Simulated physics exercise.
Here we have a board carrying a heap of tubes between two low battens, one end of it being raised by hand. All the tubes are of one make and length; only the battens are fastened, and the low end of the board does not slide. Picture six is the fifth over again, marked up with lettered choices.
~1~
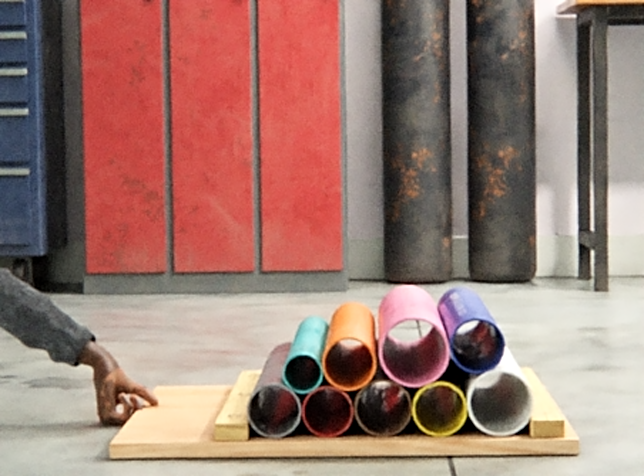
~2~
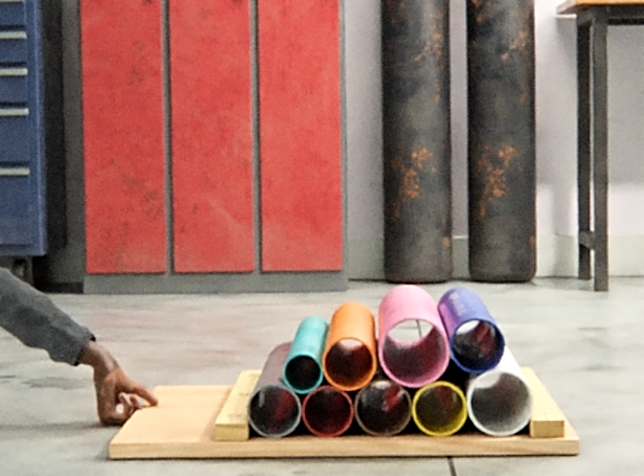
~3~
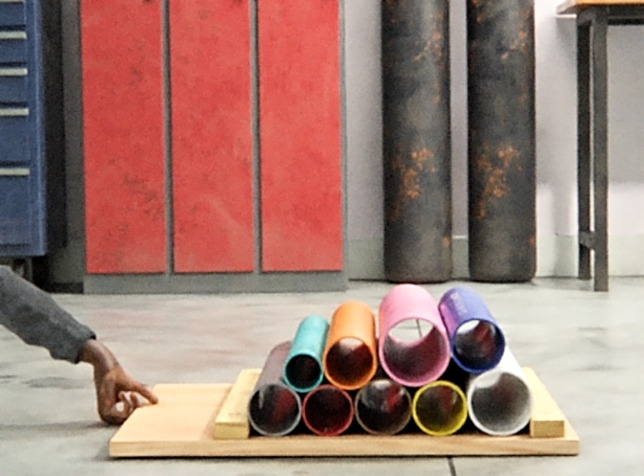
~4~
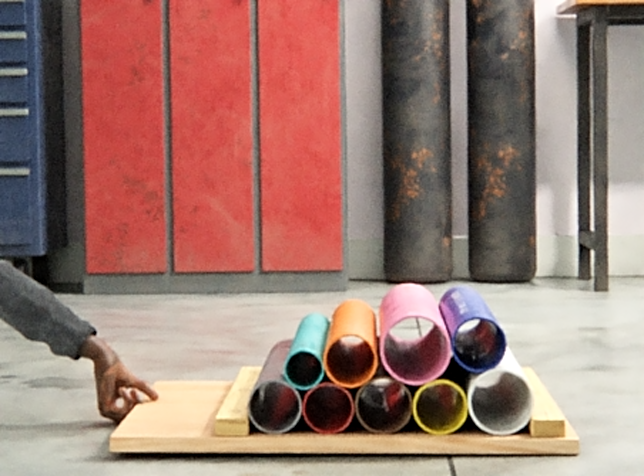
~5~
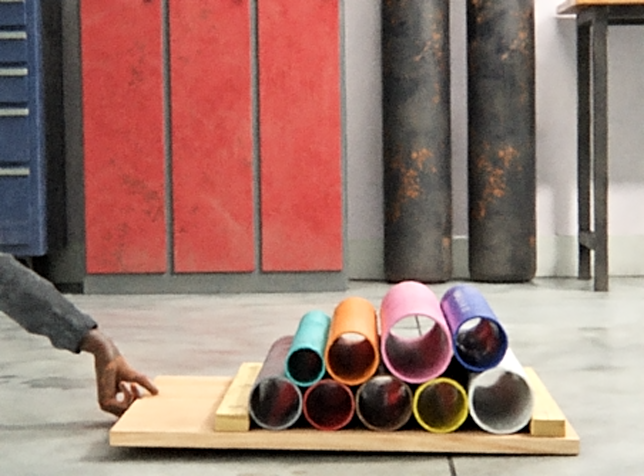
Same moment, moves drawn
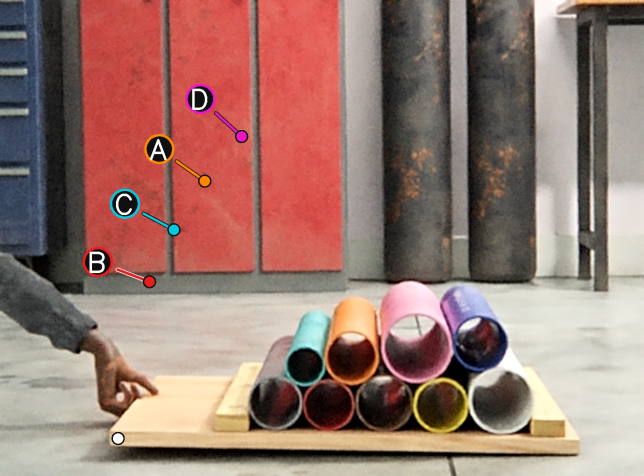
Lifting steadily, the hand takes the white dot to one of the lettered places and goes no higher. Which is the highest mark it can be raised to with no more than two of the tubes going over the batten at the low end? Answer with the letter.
Up to C.
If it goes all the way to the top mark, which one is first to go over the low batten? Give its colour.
First is the blue one.
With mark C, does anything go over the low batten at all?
At C: Yes.
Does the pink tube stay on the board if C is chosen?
No.
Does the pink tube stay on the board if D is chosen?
No.
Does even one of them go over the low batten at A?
Yes, at A.
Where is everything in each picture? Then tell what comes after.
Board (346, 409); grey tube (274, 411); red tube (328, 411), in the first frame.
Red tube (328, 411); brown tube (383, 408), in the second frame.
Board (346, 408); grey tube (274, 409); pink tube (415, 351), in the third frame.
Board (346, 406); grey tube (275, 406); red tube (328, 408), in the fourth frame.
Board (347, 403); grey tube (275, 402); red tube (329, 405), in the fifth frame.
On the marked copy, A at (205, 181); B at (150, 282); C at (174, 230); D at (242, 137); the white dot at (118, 439).
Taking C. A third of the way, board at 17°.
Two thirds of the way, board at 29°.
When it is over, board at 29°, two over the low batten (pink, blue).
As for the rest, A seven over the low batten; B one over the low batten (blue); D seven over the low batten.
